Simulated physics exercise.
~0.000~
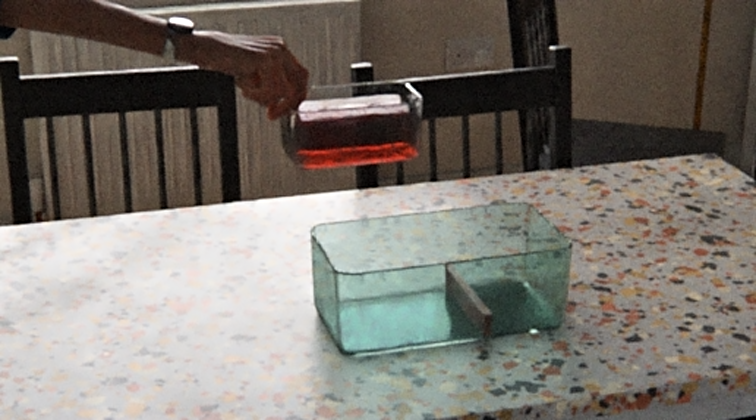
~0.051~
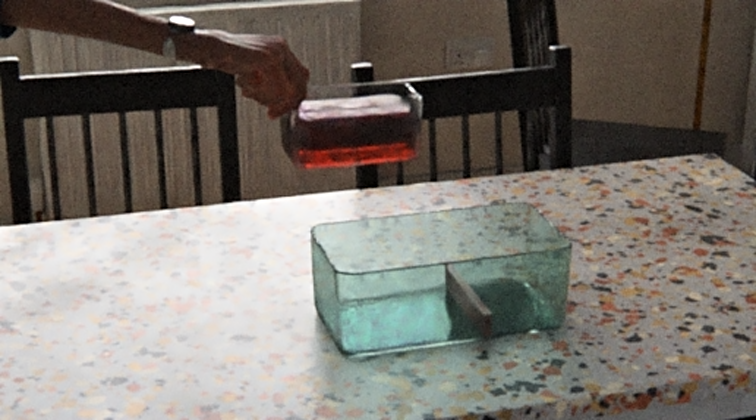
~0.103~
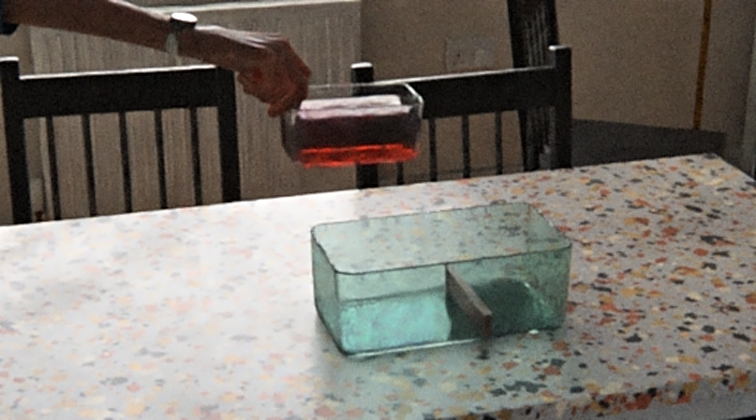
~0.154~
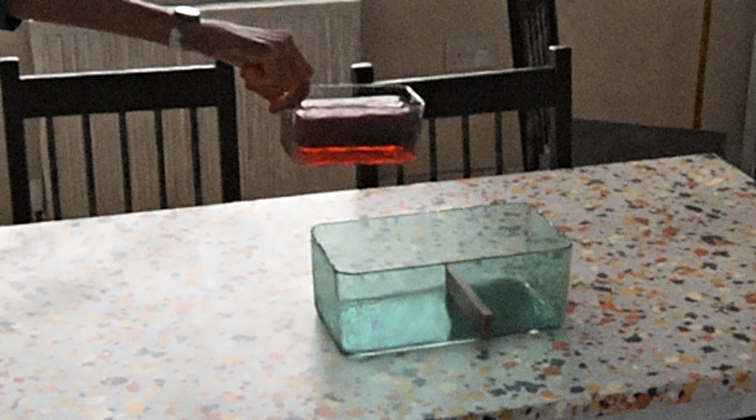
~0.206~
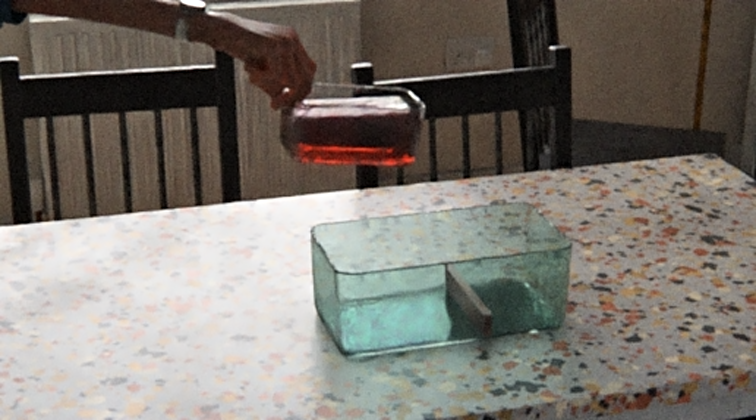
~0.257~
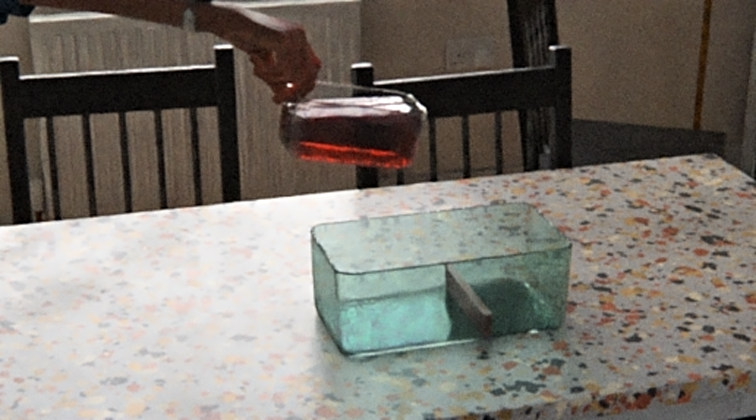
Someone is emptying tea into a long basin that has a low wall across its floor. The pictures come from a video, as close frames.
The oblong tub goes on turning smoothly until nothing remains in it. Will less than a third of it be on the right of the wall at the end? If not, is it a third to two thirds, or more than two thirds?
No, a third to two thirds.
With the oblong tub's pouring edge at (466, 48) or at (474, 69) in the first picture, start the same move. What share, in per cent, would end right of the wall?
It would come to near 55 per cent, and then near 60 per cent.
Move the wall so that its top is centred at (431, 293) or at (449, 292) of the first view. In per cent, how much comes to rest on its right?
I'd expect near 75 percent the first time and near 65 percent the next.
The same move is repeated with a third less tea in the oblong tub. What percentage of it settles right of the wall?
Estimated share: Around 25 %.
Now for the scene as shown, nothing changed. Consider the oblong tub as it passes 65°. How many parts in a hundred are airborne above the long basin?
It comes to around 40 per cent.
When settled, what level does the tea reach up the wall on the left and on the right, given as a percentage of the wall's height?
Near 40 in a hundred to the left, 80 to the right.
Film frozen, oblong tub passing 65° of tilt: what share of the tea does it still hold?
My estimate is close to 45 percent remaining.
A moment on, the oblong tub is tipped part way and 44 per cent is still to pour, 5 is left of the wall and 12 right of it.
Next, the oblong tub is tipped on its side and 8 per cent is still to pour, 33 is left of the wall and 53 right of it.
Then the oblong tub is tipped right over and 0 per cent is still to pour, 47 is left of the wall and 51 right of it.
Later the oblong tub is tipped right over and 0 per cent is still to pour, 48 is left of the wall and 51 right of it.
Finally, 48 per cent lies left of the wall, 51 right of it and 1 outside.
